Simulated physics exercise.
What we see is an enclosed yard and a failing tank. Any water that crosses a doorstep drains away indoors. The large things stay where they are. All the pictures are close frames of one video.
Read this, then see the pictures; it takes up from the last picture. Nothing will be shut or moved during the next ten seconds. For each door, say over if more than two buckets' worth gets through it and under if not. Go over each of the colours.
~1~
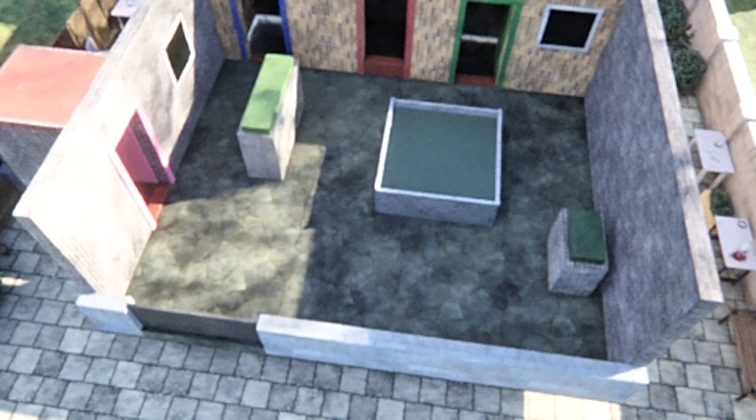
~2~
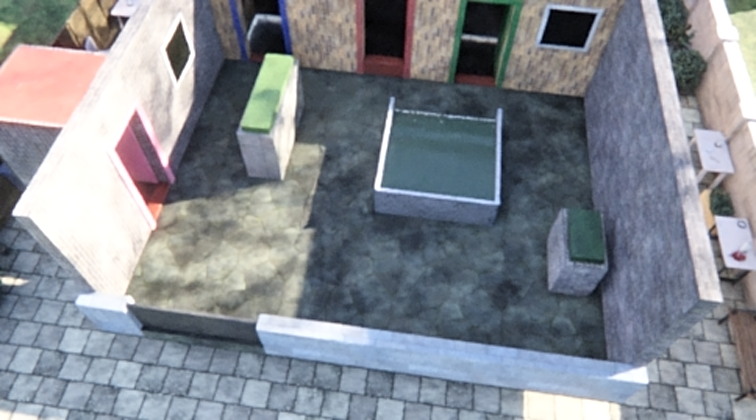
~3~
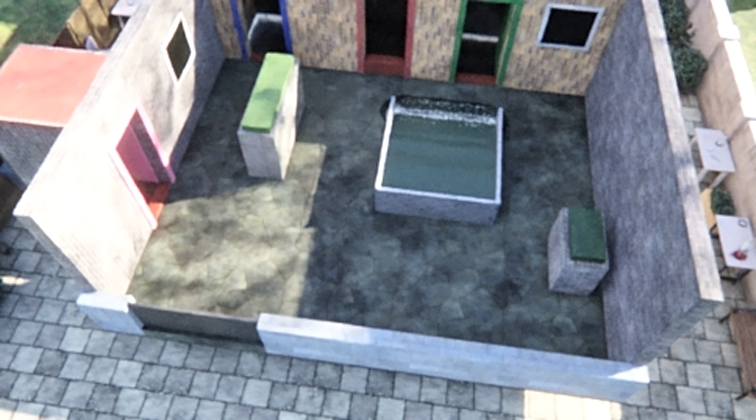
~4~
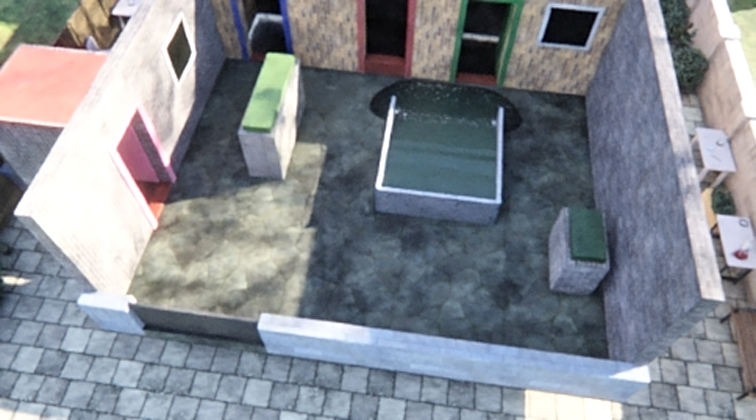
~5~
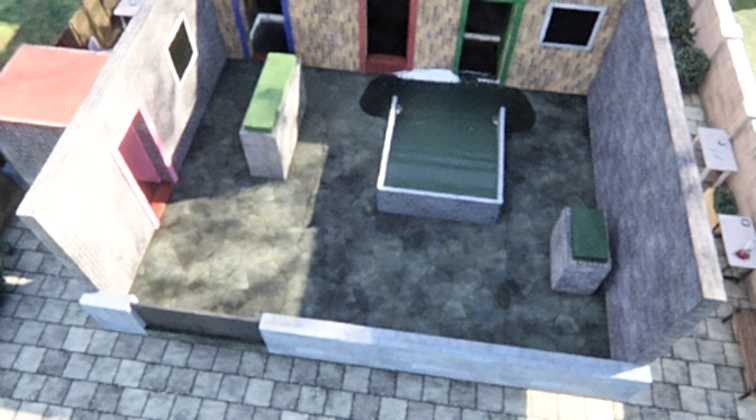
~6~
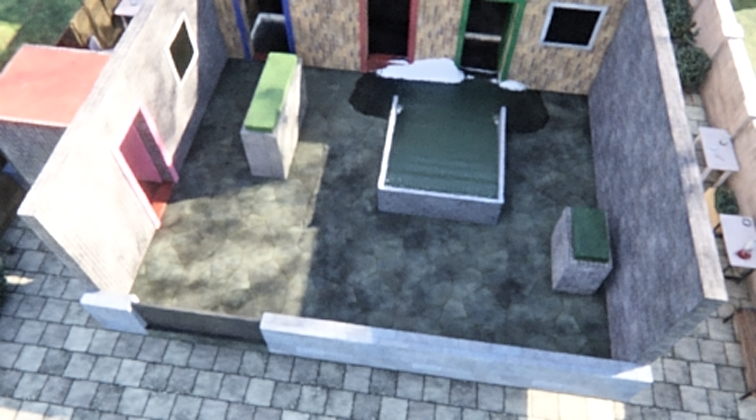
The red door does not go over two buckets. The green door goes over two buckets. The pink door does not go over two buckets. The blue door goes over two buckets.
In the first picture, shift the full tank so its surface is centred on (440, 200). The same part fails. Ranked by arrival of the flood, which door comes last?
The pink-painted one comes last.
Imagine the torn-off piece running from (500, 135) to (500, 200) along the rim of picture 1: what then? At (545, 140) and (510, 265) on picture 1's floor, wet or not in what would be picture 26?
In the order asked: Inundated, then inundated.
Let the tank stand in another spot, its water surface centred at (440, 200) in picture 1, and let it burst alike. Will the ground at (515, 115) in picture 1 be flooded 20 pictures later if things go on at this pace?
Answer: Reached.
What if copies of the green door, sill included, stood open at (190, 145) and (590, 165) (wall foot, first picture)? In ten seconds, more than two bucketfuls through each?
Falls short; falls short.
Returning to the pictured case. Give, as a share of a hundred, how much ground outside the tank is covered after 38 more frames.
That's roughly 85 per cent.
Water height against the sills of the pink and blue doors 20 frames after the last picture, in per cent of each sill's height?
I reckon it's around 0 and then 150 per cent.
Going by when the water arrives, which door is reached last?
I'd go with the pink-painted one.
A moment on, water covers 15 % of the floor; the red door wet at the sill, nothing in, the green door far over two buckets in, the pink door not reached, the blue door not reached.
Next, water covers 20 % of the floor; the red door wet at the sill, nothing in, the green door far over two buckets in, the pink door not reached, the blue door wet at the sill, nothing in.
Then, water covers 40 % of the floor; the red door under two buckets in, the green door far over two buckets in, the pink door not reached, the blue door under two buckets in.
Later, water covers 85 % of the floor; the red door under two buckets in, the green door far over two buckets in, the pink door wet at the sill, nothing in, the blue door over two buckets in.
In the end, water covers 95 % of the floor; the red door under two buckets in, the green door far over two buckets in, the pink door wet at the sill, nothing in, the blue door far over two buckets in.
